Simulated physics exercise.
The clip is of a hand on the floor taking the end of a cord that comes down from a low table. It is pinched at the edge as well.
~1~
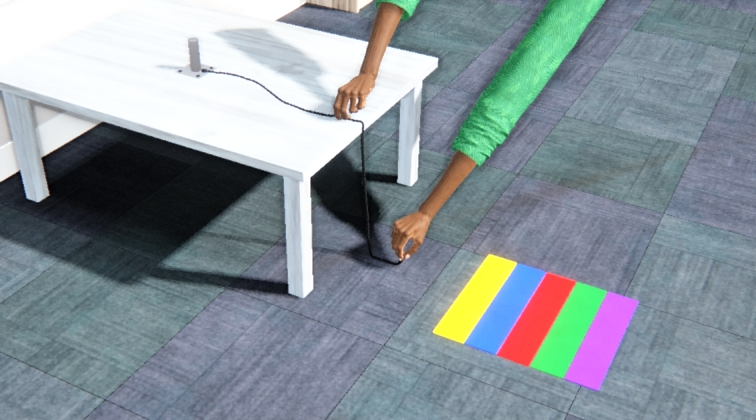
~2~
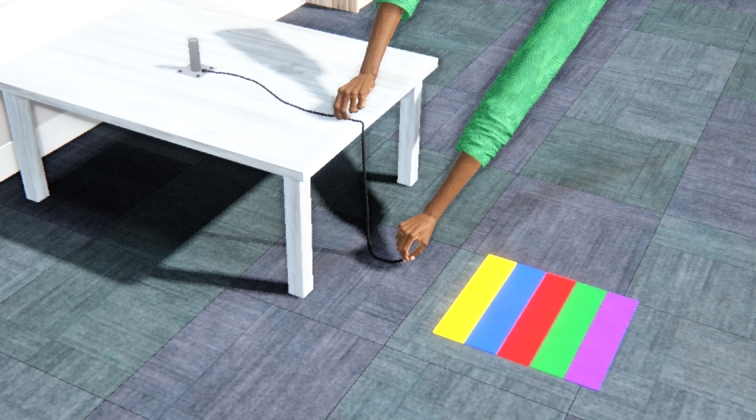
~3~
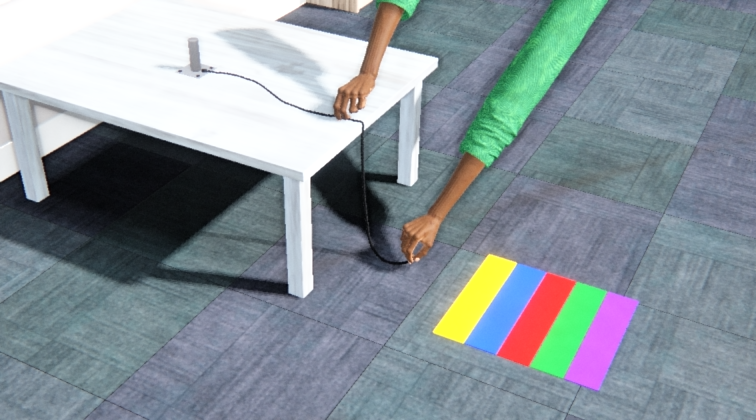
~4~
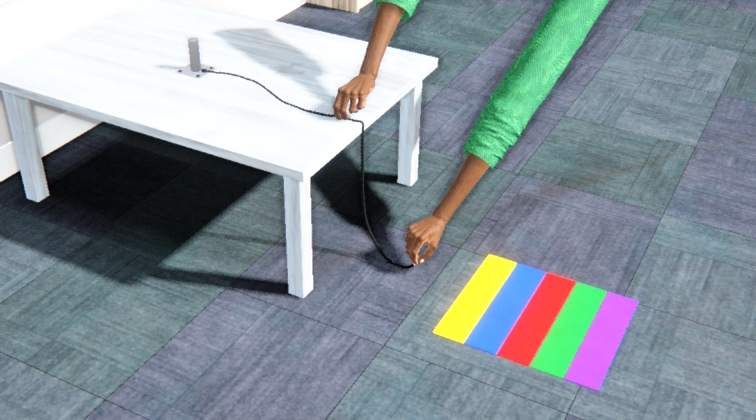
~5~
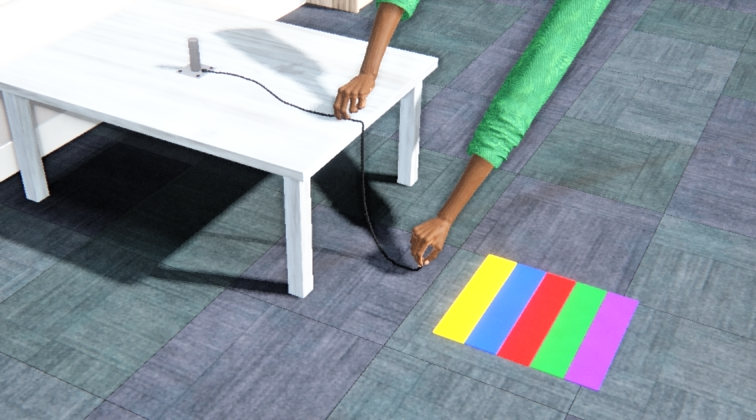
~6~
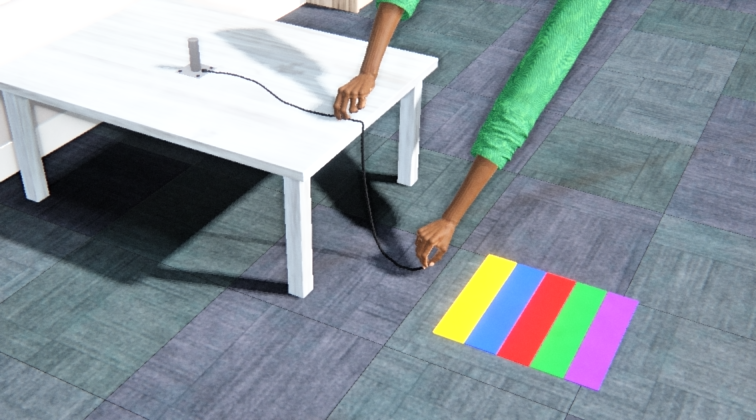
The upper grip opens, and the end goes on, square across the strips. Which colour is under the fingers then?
The blue one.
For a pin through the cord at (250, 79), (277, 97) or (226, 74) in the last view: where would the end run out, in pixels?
Near (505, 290), (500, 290) and (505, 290).
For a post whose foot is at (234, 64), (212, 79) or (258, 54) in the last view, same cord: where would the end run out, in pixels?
About (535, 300), (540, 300) and (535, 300).
Soon after, end near (457, 274); short of the strips.
Then, end near (488, 284); over yellow.
At full stretch, end near (507, 290); over blue. It halts on the blue strip.
